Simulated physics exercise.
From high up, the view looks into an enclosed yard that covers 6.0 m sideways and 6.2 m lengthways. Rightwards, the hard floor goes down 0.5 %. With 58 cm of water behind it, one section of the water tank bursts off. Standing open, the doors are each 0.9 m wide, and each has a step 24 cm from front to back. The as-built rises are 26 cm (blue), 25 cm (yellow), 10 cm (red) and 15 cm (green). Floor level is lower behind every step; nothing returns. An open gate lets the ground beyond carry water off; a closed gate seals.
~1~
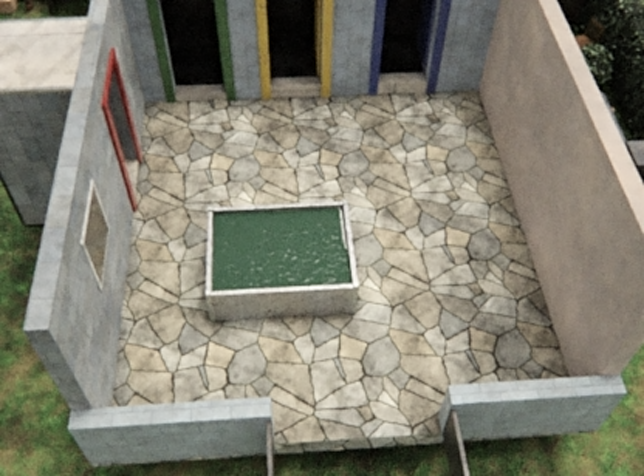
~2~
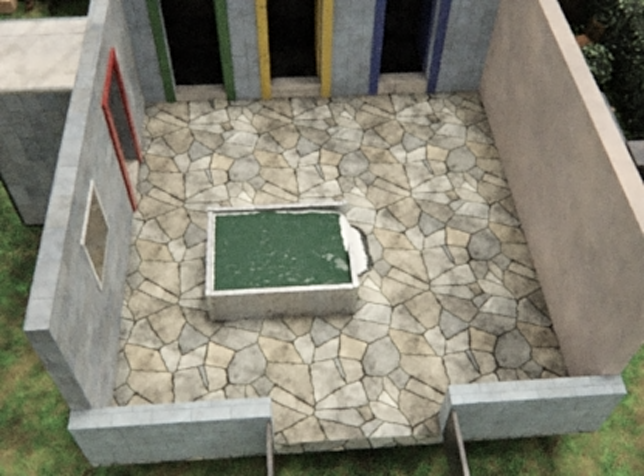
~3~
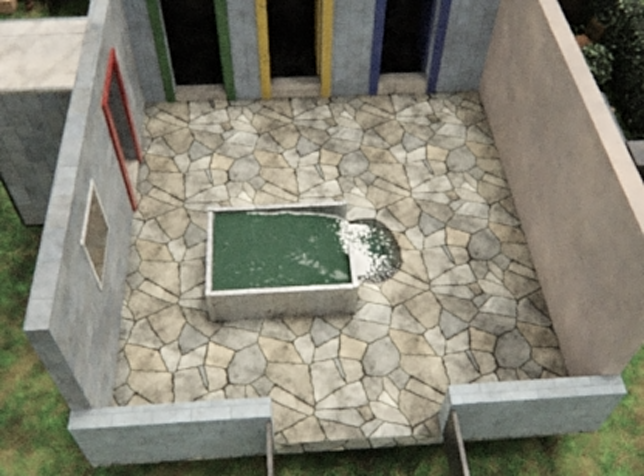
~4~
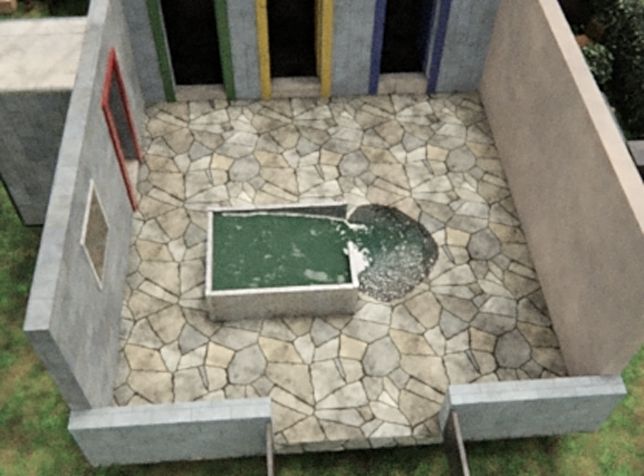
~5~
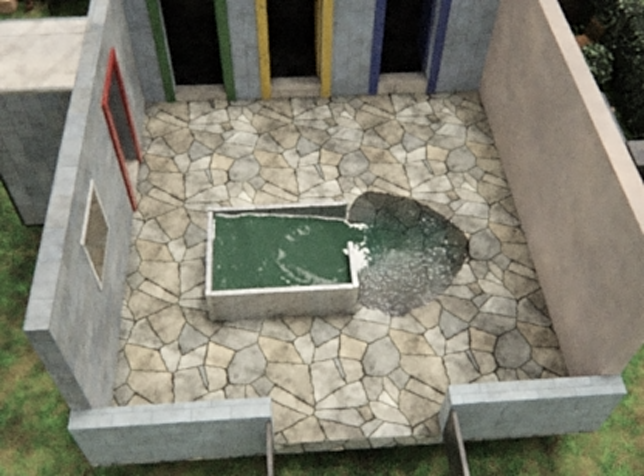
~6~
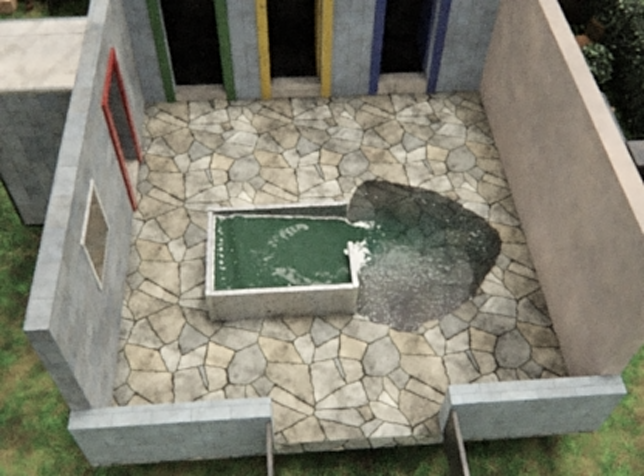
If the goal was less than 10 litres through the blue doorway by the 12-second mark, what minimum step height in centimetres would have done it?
A step of about 7.5 cm would have done it.
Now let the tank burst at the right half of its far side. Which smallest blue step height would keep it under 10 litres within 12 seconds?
It needs to be about 13.0 cm high.
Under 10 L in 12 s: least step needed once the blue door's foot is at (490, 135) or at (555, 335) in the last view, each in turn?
About 9.5 cm for the first and 9.5 cm for the second.
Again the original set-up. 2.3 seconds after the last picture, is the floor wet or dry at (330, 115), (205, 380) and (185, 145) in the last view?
1: Unwetted; 2: Unwetted; 3: Unwetted.
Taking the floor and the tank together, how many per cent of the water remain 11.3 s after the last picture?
I'd say near 96 per cent is still there.
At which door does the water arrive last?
Door: Red.
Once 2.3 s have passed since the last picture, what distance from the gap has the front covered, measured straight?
Front distance: Approx. 4.4 m.
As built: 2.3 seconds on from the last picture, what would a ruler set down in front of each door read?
In cm - blue: 6, yellow: 0, red: 0, green: 0.
Then, 0.7 s after the last picture water covers 20 % of the floor, deepest (28 cm) near (360, 249); it has not reached the blue door.
Then, 2.3 s after the last picture water covers 30 % of the floor, deepest (24 cm) near (477, 93); 6 cm at the blue door, 0 litres in over its 26 cm step.
Then, 11.3 s after the last picture water covers 95 % of the floor, deepest (8 cm) near (202, 287); 5 cm at the blue door, 0 litres in over its 26 cm step.
At the blue door as built, the water peaked near 10 cm, 3.5 s after the last picture.
With a step of 6.5 cm, 20 litres would have come in within the 12 s; with 9 cm, 4 litres. So under 10 litres takes about 7.5 cm.
